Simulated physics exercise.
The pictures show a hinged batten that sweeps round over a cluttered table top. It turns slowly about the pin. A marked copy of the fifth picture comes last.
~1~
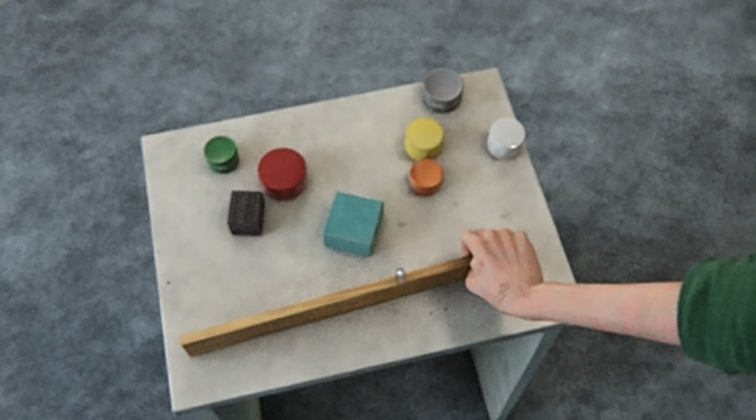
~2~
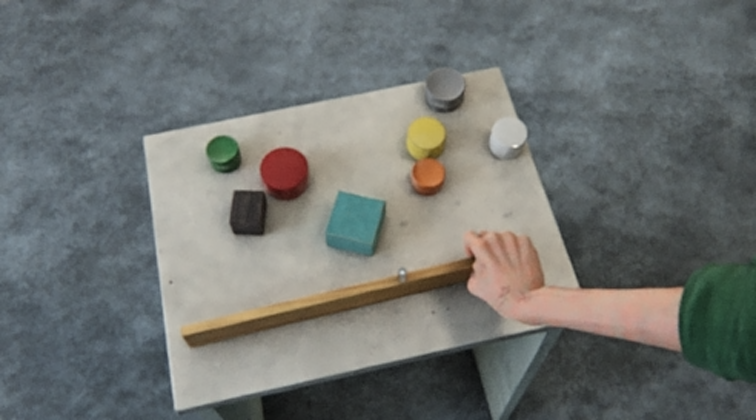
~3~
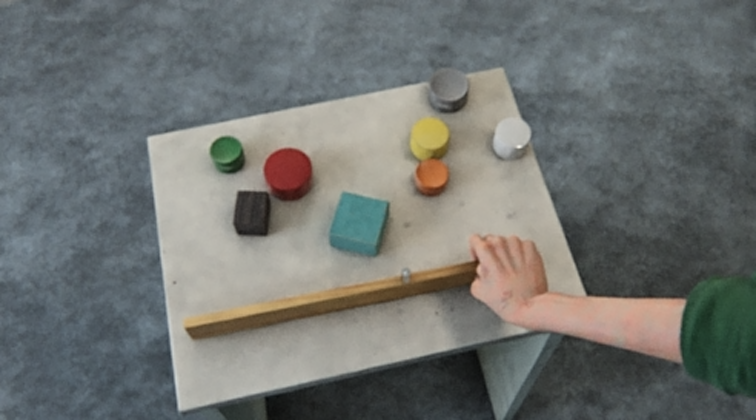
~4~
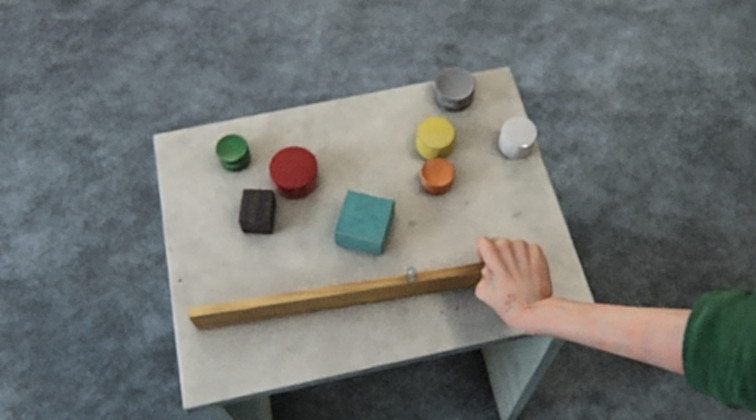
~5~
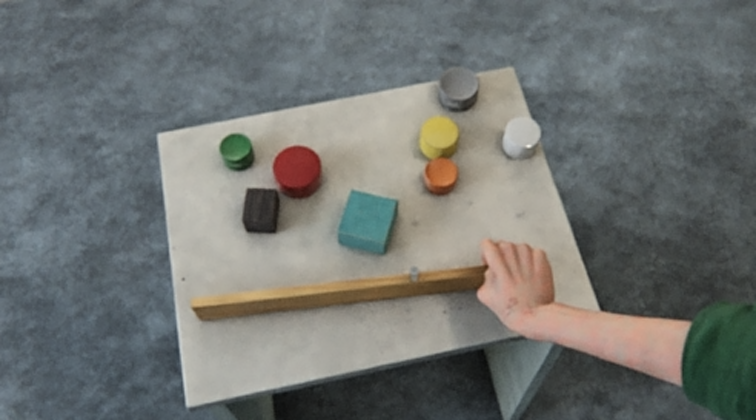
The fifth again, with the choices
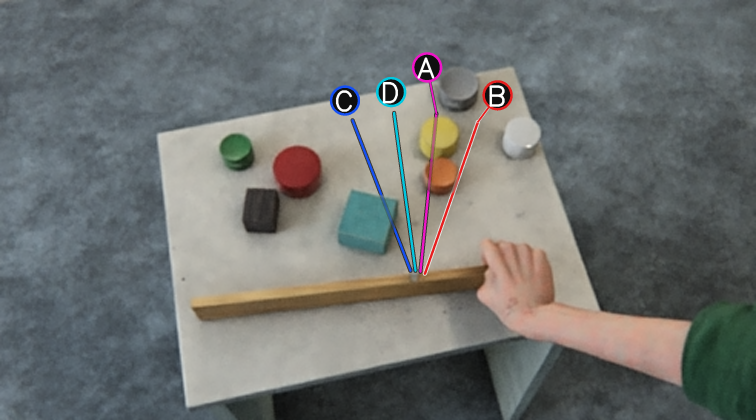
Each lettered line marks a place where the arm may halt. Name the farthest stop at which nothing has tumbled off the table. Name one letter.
Line A.
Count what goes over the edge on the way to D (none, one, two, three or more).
The count is none.
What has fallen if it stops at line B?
The white pot goes over.
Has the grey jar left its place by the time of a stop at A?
No.
On the marked copy, A at (429, 189); B at (453, 194); C at (380, 192); D at (404, 188).
With A. Early on, arm (316, 225); red pot (306, 160); black block (278, 189).
Further on, arm (371, 183); red pot (376, 101); black block (370, 138).
At the end, arm (424, 177); red pot (403, 87); white pot (525, 139); nothing has fallen.
As for the rest, B drops the white pot; C is safe but short; D is safe but short.
